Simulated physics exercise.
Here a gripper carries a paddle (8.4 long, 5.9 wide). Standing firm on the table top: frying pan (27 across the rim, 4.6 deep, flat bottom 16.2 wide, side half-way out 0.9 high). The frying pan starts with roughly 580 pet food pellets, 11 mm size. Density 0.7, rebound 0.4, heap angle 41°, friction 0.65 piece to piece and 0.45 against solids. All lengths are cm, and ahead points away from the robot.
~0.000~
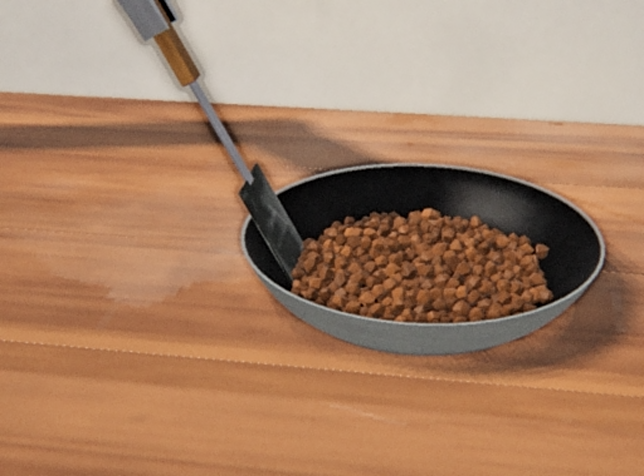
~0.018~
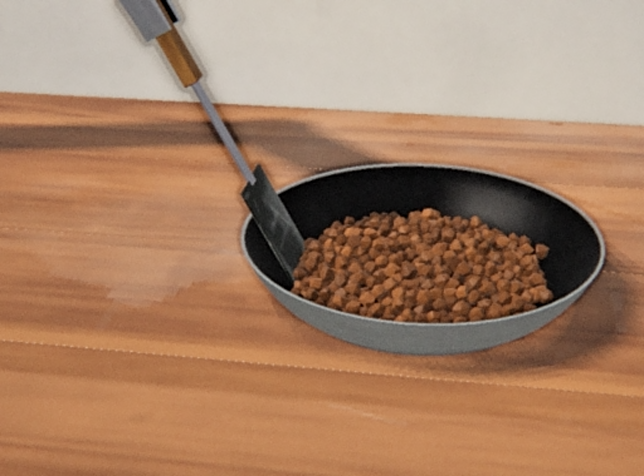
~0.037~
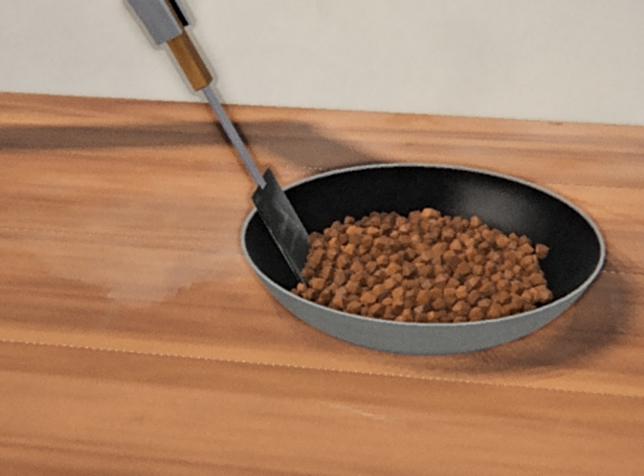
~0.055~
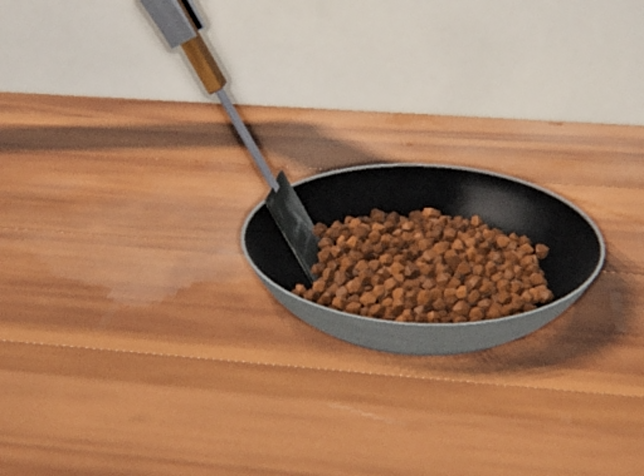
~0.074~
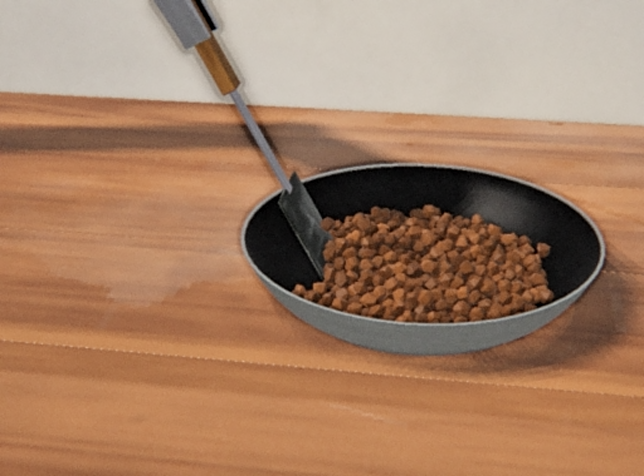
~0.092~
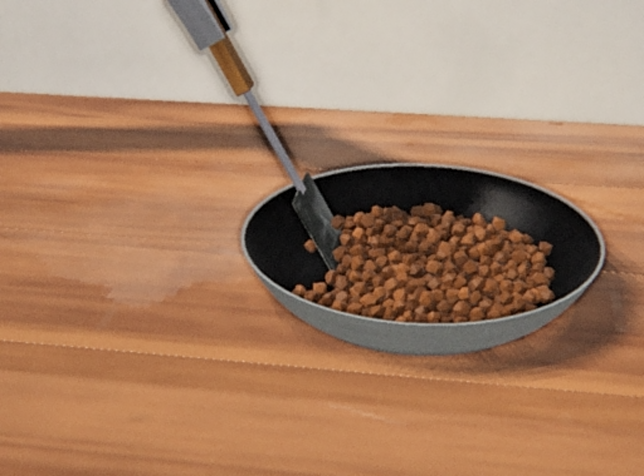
A dark paddle held by a gripper slid slowly to the right inside a frying pan on a wooden table top, pushing into the left side of the heaped brown pellets and nudging some along.
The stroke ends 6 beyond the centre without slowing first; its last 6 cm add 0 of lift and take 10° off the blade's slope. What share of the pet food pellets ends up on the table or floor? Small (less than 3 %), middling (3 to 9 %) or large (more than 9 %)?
On the table or floor the share is small, less than 3 %.
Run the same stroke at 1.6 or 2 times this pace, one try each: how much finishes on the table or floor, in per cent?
Some 0 and 0 per cent.
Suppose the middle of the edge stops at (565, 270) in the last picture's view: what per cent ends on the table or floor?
Some 20 per cent.
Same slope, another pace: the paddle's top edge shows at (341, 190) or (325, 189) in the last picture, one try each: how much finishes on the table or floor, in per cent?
Some 0 and 0 per cent.
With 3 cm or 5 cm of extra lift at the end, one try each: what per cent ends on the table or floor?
About 0 and 0 per cent.
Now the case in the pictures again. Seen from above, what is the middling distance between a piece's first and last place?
Roughly 4 cm.
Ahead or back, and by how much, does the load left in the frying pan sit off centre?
About 4.0 cm ahead.
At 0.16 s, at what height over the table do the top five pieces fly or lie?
About 5 cm.
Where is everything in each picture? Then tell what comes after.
The paddle top edge at (248, 177), sloping 62°; upper third of the load around (417, 257), from x 295 to 545, top at y 215; 581 in the frying pan, in the first frame.
The paddle top edge at (250, 178), sloping 62°; upper third of the load around (416, 257), from x 295 to 545, top at y 215, in the second frame.
The paddle top edge at (260, 182), sloping 62°; upper third of the load around (416, 256), from x 295 to 545, top at y 215, in the third frame.
The paddle top edge at (273, 185), sloping 62°; upper third of the load around (414, 253), from x 295 to 545, top at y 215, in the fourth frame.
The paddle top edge at (287, 186), sloping 62°; upper third of the load around (416, 251), from x 295 to 545, top at y 210, in the fifth frame.
The paddle top edge at (300, 187), sloping 62°; upper third of the load around (421, 250), from x 295 to 550, top at y 210; 581 in the frying pan, in the sixth frame.
After 0.16 s, sloping 62°, highest piece 6 above the table; 581 in the frying pan.
After 0.24 s, sloping 57°, highest piece 5 above the table; 581 in the frying pan.
After 0.47 s, sloping 52°, highest piece 6 above the table; 576 in the frying pan, 5 on the table or floor.
After 1.52 s, sloping 52°, highest piece 6 above the table; 576 in the frying pan, 5 on the table or floor.
In the end, 576 in the frying pan, 5 on the table or floor. That is 1 % on the table or floor.
